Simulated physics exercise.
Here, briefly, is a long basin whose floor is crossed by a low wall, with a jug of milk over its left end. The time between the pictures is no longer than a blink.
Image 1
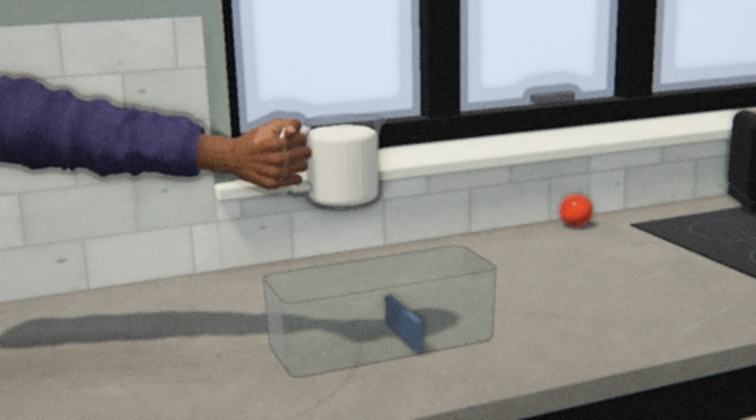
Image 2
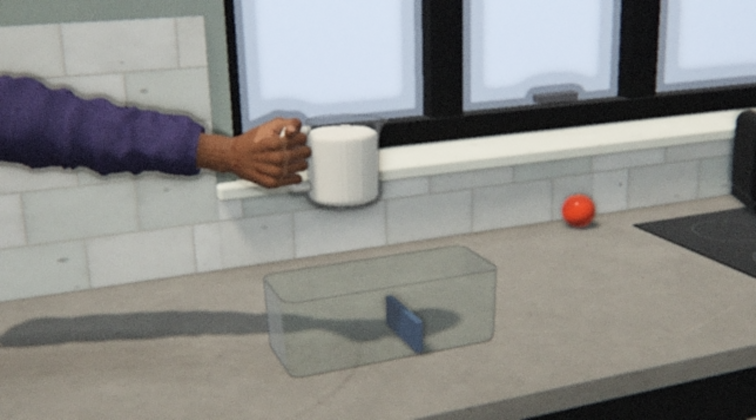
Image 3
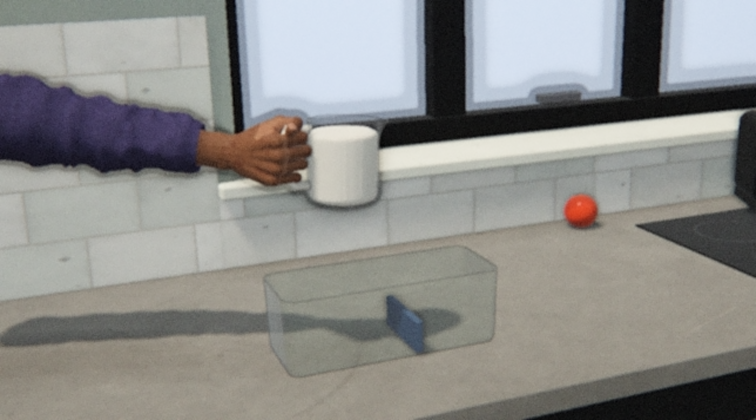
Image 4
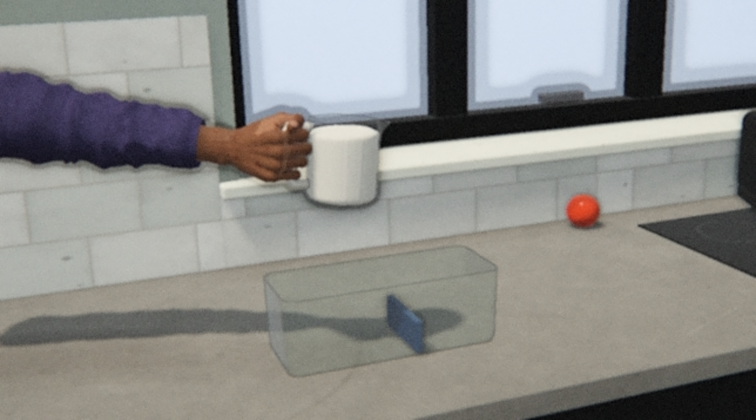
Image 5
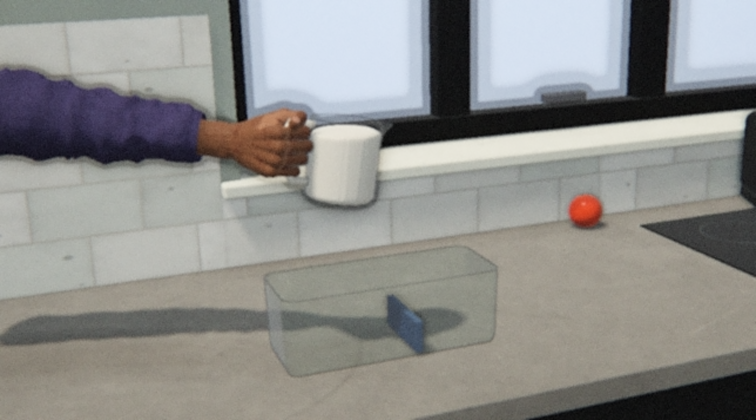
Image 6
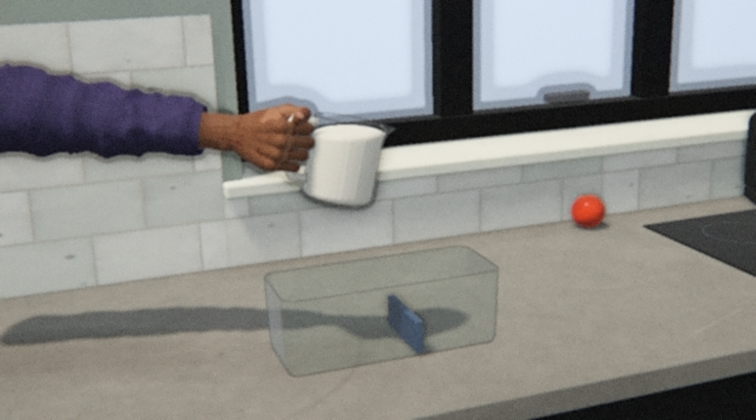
On a kitchen counter, a hand in a purple sleeve slowly tilting a white jug slightly rightward above a clear, divided basin.
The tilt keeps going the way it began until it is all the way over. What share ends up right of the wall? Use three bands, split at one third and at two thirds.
Over two thirds ends up there.
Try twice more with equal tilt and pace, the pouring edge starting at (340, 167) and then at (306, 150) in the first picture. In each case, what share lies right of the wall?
Roughly 5 per cent, and 5 per cent.
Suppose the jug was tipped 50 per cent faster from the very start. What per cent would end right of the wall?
It comes to some 85 in a hundred.
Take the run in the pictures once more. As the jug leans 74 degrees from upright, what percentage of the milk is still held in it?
Remaining share, estimated: 75 %.
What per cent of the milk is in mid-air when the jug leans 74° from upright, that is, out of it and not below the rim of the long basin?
It works out to about 20 percent.
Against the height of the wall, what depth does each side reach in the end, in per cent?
Left: About 0; right: About 90.
A moment on, the jug is tipped part way and 75 per cent is still to pour, 0 is left of the wall and 4 right of it.
Next, the jug is tipped right over and 19 per cent is still to pour, 1 is left of the wall and 54 right of it.
Then the jug is tipped right over and 1 per cent is still to pour, 7 is left of the wall and 86 right of it.
Later the jug is tipped right over and 0 per cent is still to pour, 9 is left of the wall and 89 right of it.
At rest 9 per cent lies left of the wall, 89 right of it and 3 outside.
